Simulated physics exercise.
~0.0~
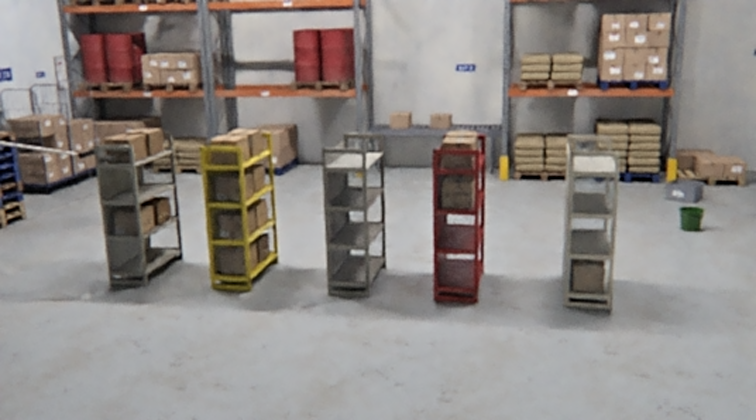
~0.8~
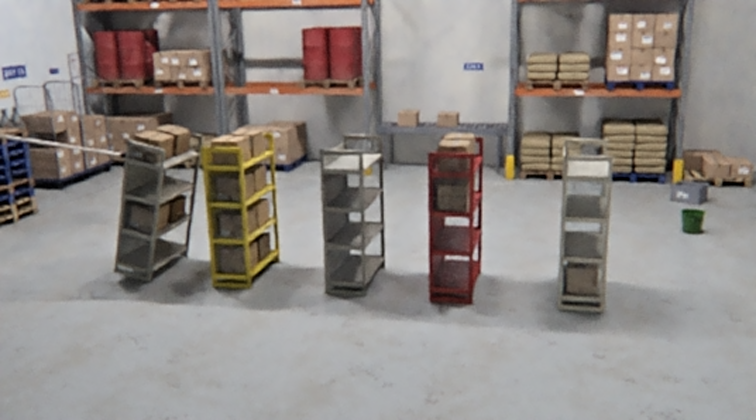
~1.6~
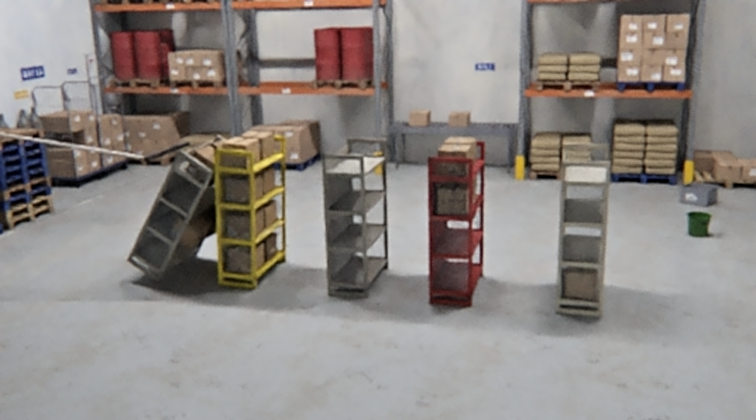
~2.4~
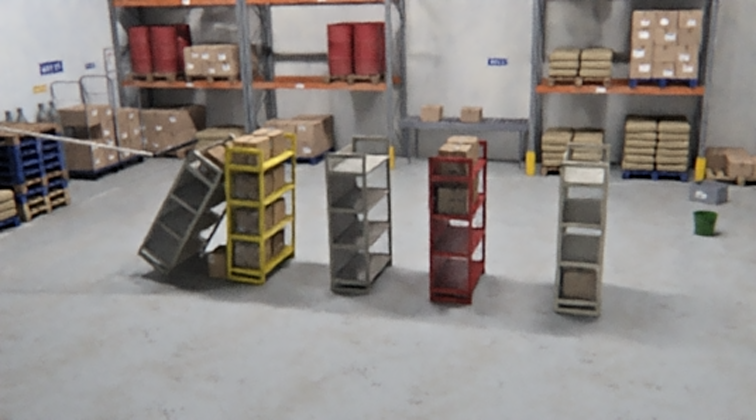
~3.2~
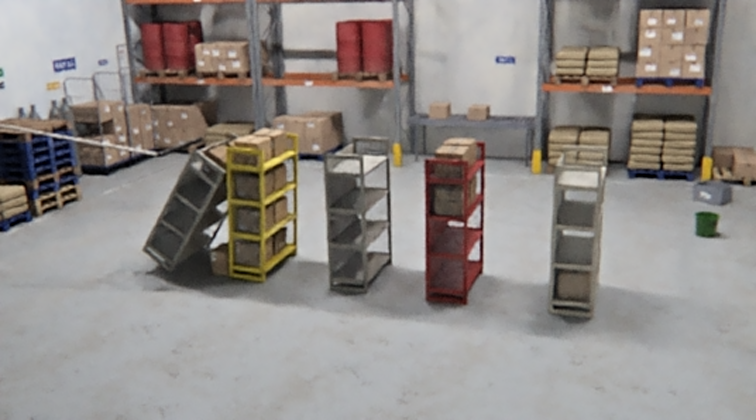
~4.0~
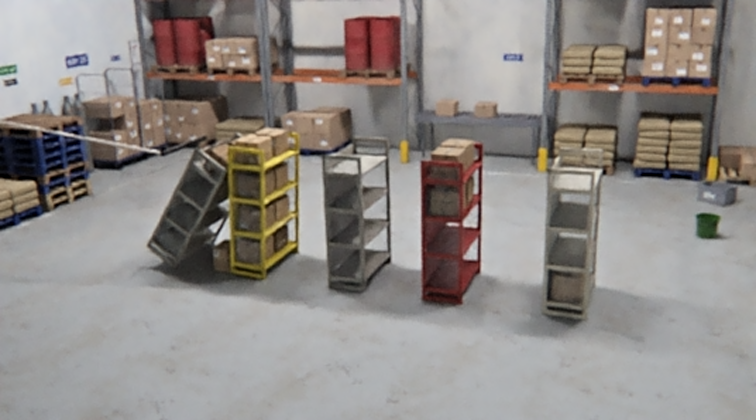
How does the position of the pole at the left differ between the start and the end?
At the start the pole reaches only a short way in from the left, beside the upright end rack. By the end it reaches farther to the right, and that rack is tilted against the yellow one.
